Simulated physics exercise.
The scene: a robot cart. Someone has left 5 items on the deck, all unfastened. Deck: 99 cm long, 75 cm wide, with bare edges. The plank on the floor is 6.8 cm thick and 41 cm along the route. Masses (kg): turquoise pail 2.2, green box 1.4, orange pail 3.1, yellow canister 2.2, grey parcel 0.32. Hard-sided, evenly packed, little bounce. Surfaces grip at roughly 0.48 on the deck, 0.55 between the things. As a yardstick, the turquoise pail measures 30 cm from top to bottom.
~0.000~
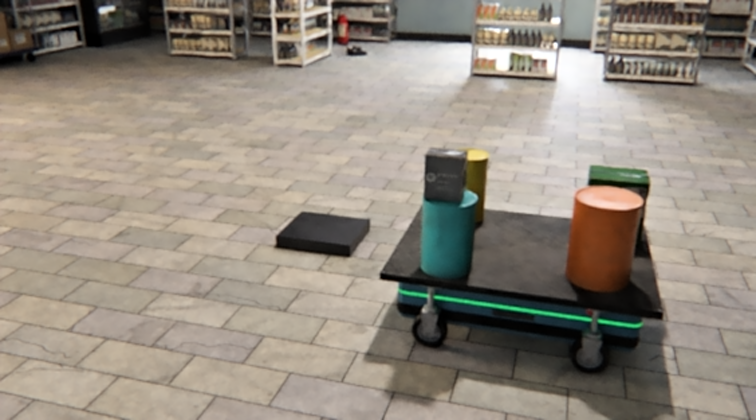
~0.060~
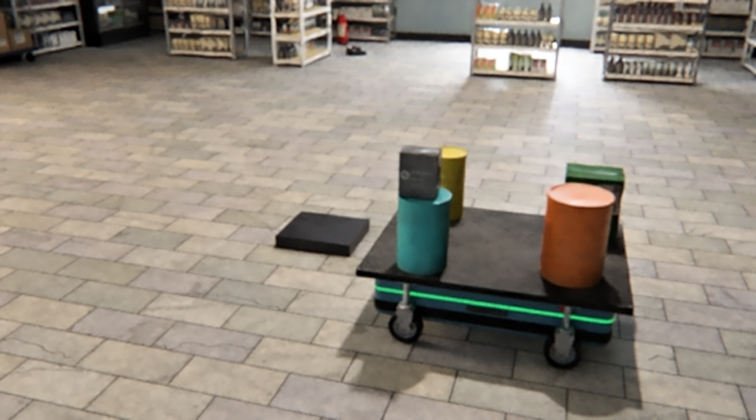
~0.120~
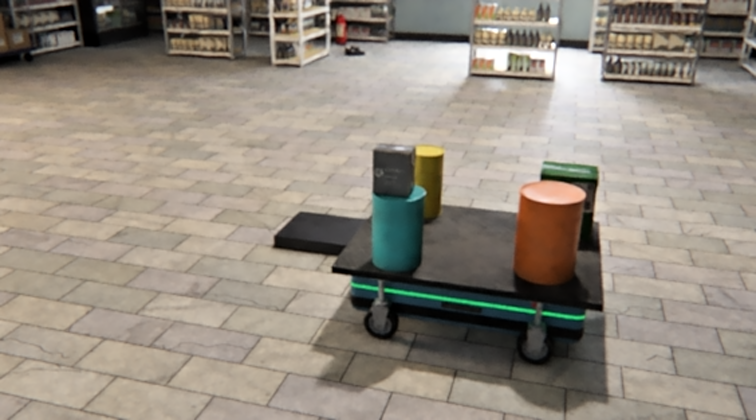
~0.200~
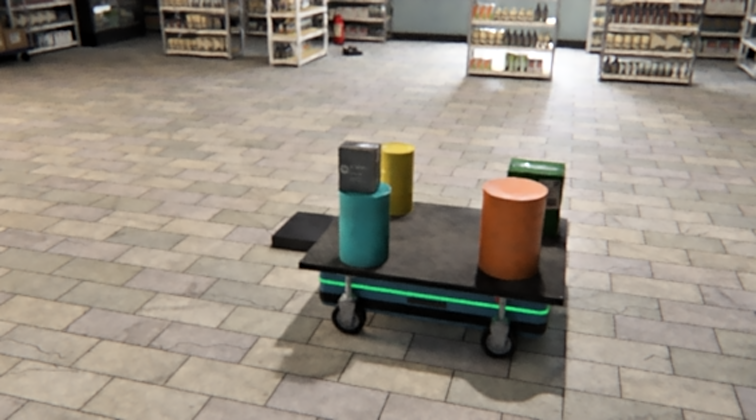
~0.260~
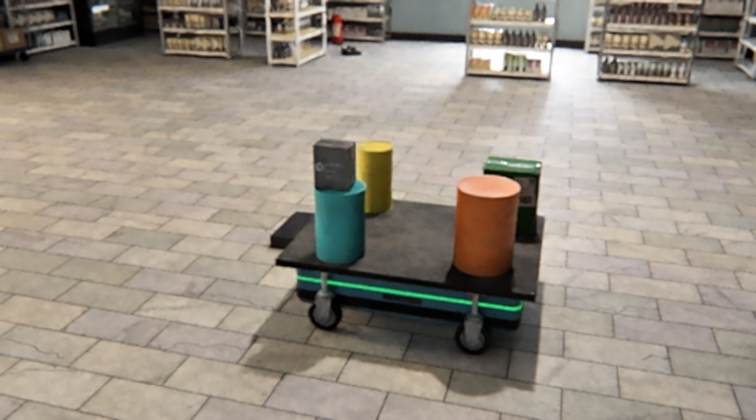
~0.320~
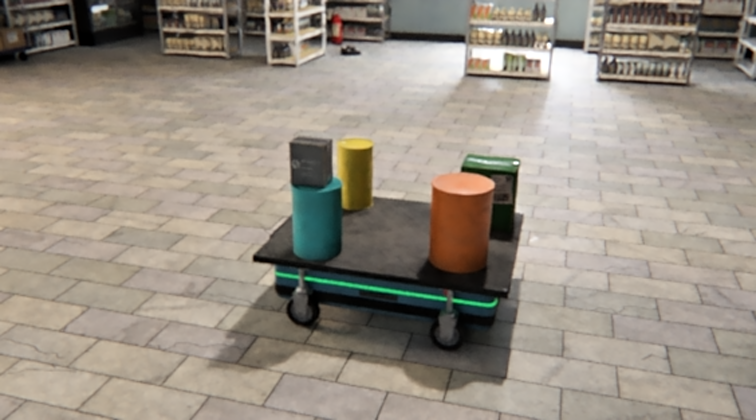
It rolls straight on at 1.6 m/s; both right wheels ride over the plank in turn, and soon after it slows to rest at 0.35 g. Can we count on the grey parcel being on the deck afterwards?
The grey parcel gets thrown off.
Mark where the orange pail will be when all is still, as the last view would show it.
At about (9, 191).
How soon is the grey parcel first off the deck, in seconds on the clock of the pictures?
Near 0.6 s.
By 0.82 s, 131 cm covered; grey parcel now off the deck; yellow canister tilted 70°; turquoise pail tilted 42°.
By 1.32 s, 205 cm covered; turquoise pail now off the deck; yellow canister on its side; green box tilted 74°.
When it is over (3.6 s), off the deck, turquoise pail, yellow canister and grey parcel; lying over on the deck, green box and orange pail. In the last view, grey parcel near (69, 324).
